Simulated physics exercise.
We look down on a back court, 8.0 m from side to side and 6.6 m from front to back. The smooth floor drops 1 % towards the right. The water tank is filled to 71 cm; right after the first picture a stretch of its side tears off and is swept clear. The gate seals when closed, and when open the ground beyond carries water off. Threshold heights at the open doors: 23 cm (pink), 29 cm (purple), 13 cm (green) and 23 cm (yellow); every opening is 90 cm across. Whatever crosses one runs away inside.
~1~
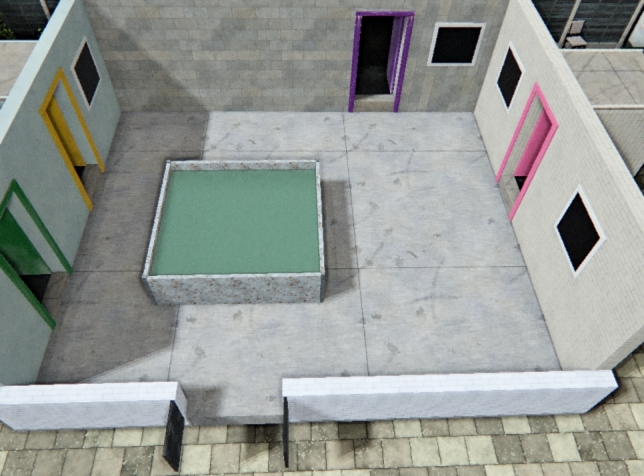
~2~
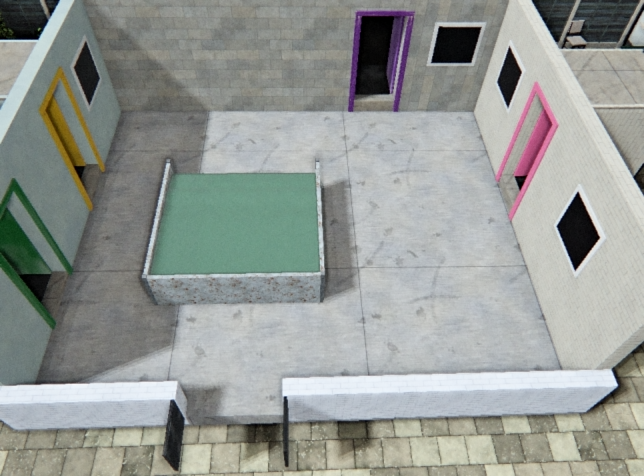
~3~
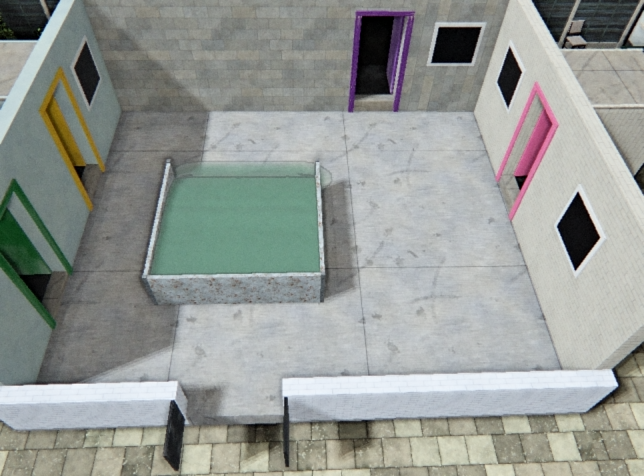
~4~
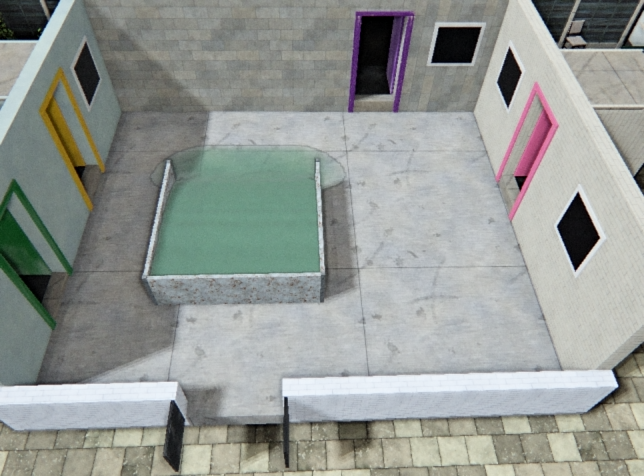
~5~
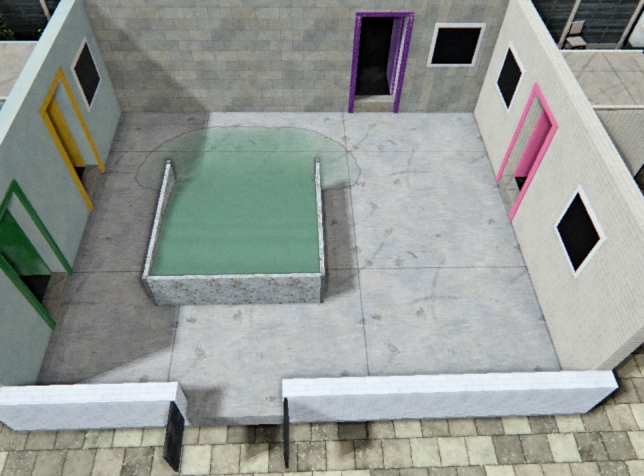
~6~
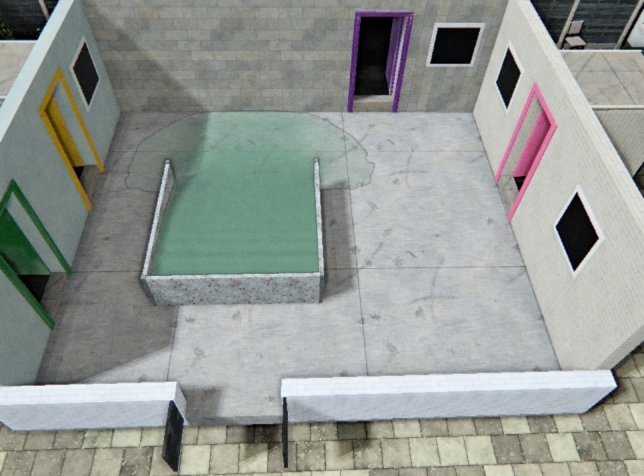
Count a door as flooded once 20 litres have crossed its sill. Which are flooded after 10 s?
Within that time: At the pink door it keeps below the limit; at the purple door it keeps below the limit; at the green door it does not reach the limit; at the yellow door it stays under the limit.
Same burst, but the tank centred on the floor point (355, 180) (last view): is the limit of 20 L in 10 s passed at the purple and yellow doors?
Then: Purple over, yellow not over.
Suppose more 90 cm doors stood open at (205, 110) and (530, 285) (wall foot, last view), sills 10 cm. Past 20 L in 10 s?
In that order: Above, under.
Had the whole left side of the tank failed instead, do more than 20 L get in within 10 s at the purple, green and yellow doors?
Against that limit: Purple not over, green past it, yellow above.
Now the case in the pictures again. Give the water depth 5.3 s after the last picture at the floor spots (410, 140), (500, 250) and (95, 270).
About 10, 10 and 6 cm.
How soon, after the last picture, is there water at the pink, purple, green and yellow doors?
Arrival: Pink 2.4 s, purple 0.4 s, green 2.8 s, yellow 0.9 s.
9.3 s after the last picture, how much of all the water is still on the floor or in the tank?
About 96 per cent.
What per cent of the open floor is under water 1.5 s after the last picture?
About 30 per cent.
Then, 0.7 s after the last picture water covers 25 % of the floor and is deepest (50 cm) near (260, 120); pink door not reached, purple door 15 cm at the sill, 0 L in, green door not reached, yellow door not reached.
Then, 1.5 s after the last picture water covers 30 % of the floor and is deepest (50 cm) near (129, 114); pink door not reached, purple door 24 cm at the sill, 0 L in, green door not reached, yellow door 1 cm at the sill, 0 L in.
Then, 2.8 s after the last picture water covers 50 % of the floor and is deepest (40 cm) near (466, 115); pink door 16 cm at the sill, 0 L in, purple door 17 cm at the sill, 0 L in, green door 3 cm at the sill, 0 L in, yellow door 14 cm at the sill, 0 L in.
Then, 5.3 s after the last picture water covers 85 % of the floor and is deepest (27 cm) near (93, 403); pink door 15 cm at the sill, 0 L in, purple door 9 cm at the sill, 0 L in, green door 5 cm at the sill, 0 L in, yellow door 11 cm at the sill, 0 L in.
Then, 9.3 s after the last picture water covers 95 % of the floor and is deepest (20 cm) near (355, 396); pink door 11 cm at the sill, 0 L in, purple door 10 cm at the sill, 0 L in, green door 7 cm at the sill, 3 L in, yellow door 3 cm at the sill, 0 L in.
